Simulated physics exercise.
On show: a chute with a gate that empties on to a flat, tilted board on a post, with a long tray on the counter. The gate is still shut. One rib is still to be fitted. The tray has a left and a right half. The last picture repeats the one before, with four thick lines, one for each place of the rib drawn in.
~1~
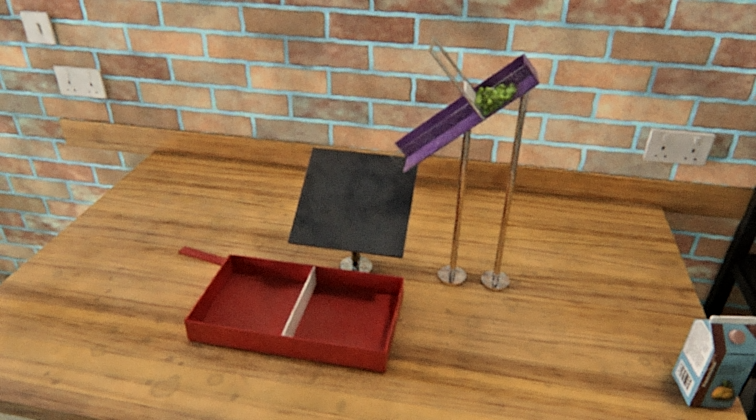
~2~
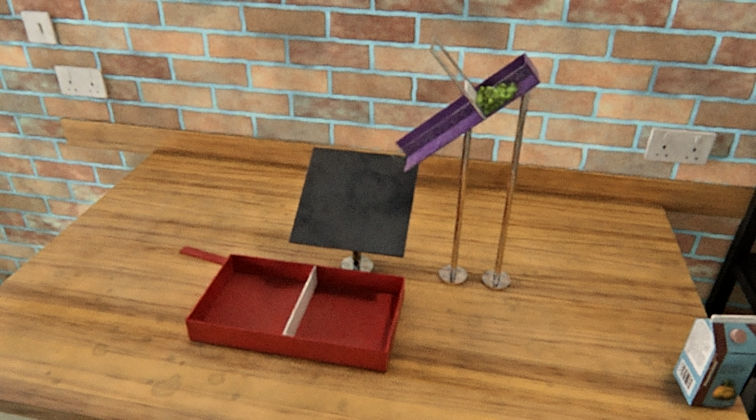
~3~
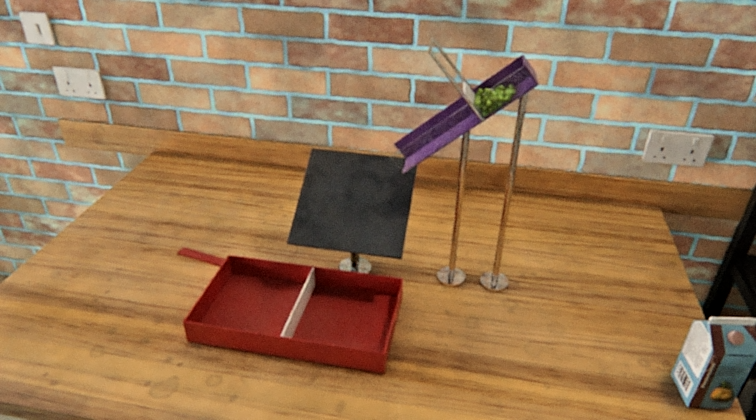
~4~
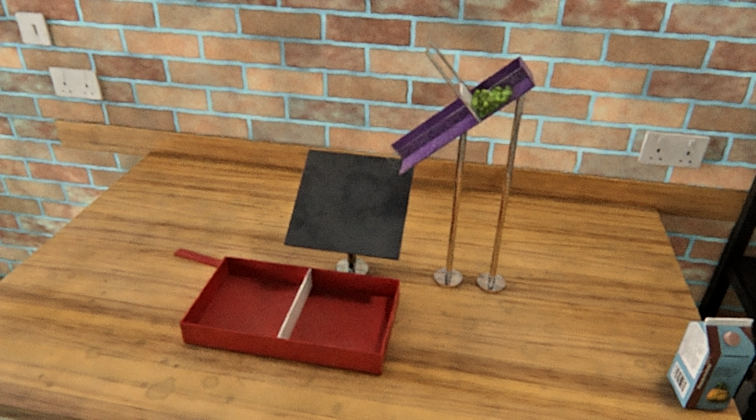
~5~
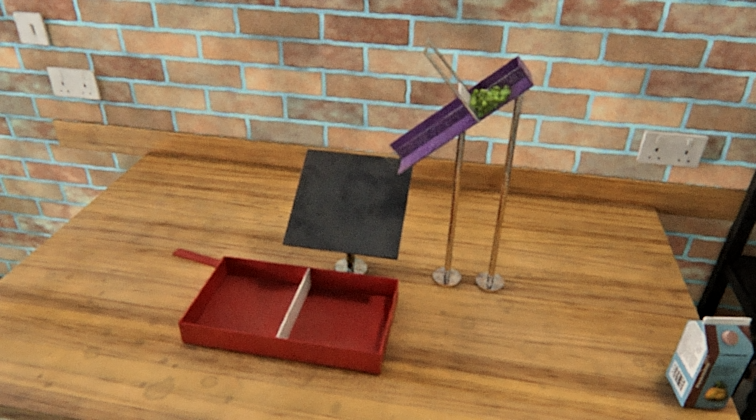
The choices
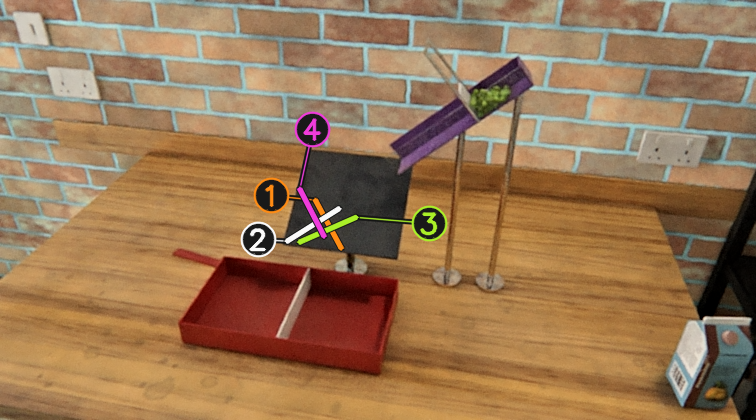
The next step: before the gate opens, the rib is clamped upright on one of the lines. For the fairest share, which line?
2 beats the others.
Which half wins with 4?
More lands on the right.
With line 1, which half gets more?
The right half.
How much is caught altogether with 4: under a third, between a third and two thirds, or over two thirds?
Over two thirds.
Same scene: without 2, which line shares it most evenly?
The answer is 3.
On the marked copy, line 1 from (315, 200) to (341, 248); line 2 from (338, 208) to (287, 241); line 3 from (356, 217) to (299, 242); line 4 from (299, 189) to (324, 236).
With 1, of what is caught, a small part in the left half, nearly all in the right.
With 2, of what is caught, about half in the left half, about half in the right.
With 3, of what is caught, most in the left half, about a quarter in the right.
With 4, of what is caught, a stray few in the left half, nearly all in the right.
